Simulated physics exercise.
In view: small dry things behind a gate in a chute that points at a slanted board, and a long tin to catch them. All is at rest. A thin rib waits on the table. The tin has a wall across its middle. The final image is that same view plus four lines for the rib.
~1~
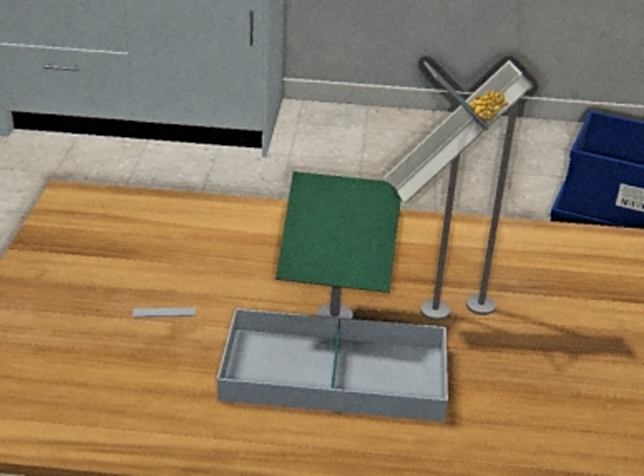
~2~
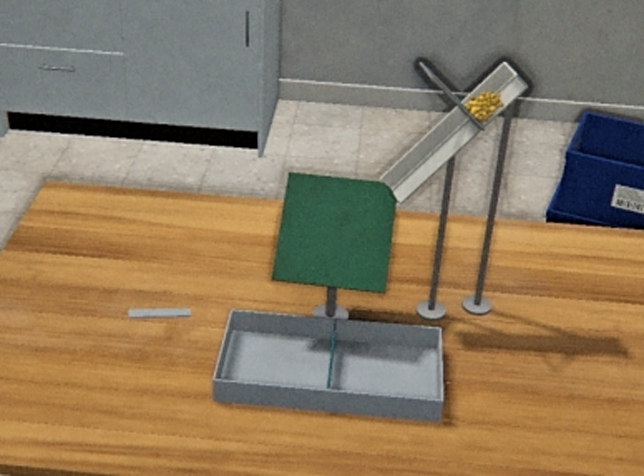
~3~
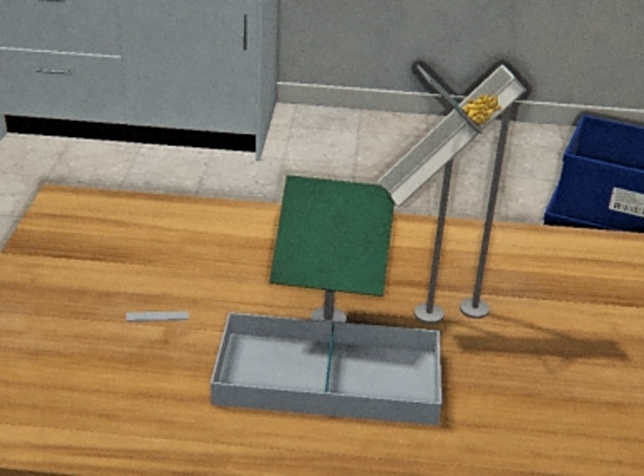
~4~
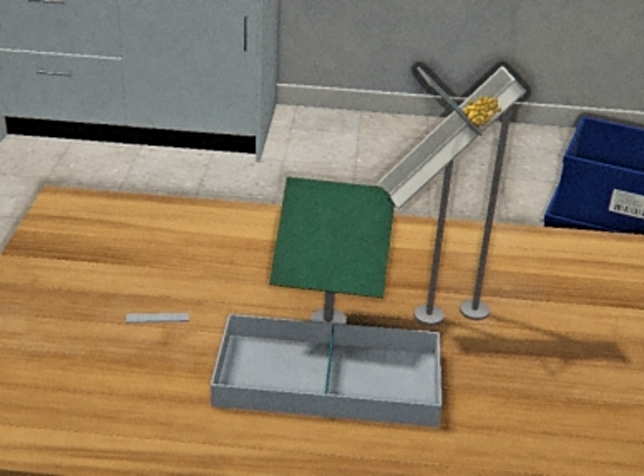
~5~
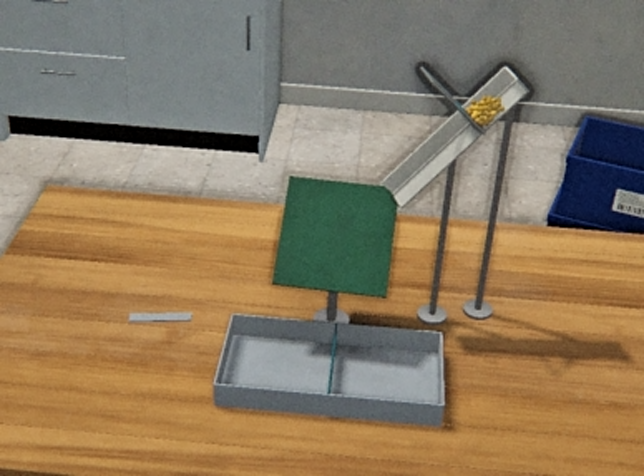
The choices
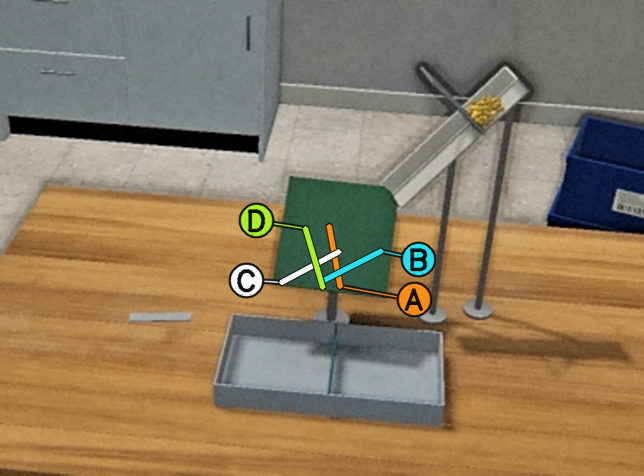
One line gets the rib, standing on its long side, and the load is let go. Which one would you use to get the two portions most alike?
D.
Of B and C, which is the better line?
C it is.
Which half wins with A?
Right.
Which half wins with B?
Left.
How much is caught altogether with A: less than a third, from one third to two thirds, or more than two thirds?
It is more than two thirds.
On the marked copy, line A from (329, 226) to (340, 286); line B from (381, 251) to (323, 280); line C from (338, 251) to (281, 282); line D from (305, 228) to (322, 287).
With A, of what is caught, a small part in the left half, most in the right.
With B, of what is caught, all in the left half, none in the right.
With C, of what is caught, about two thirds in the left half, about a third in the right.
With D, of what is caught, about half in the left half, about half in the right.
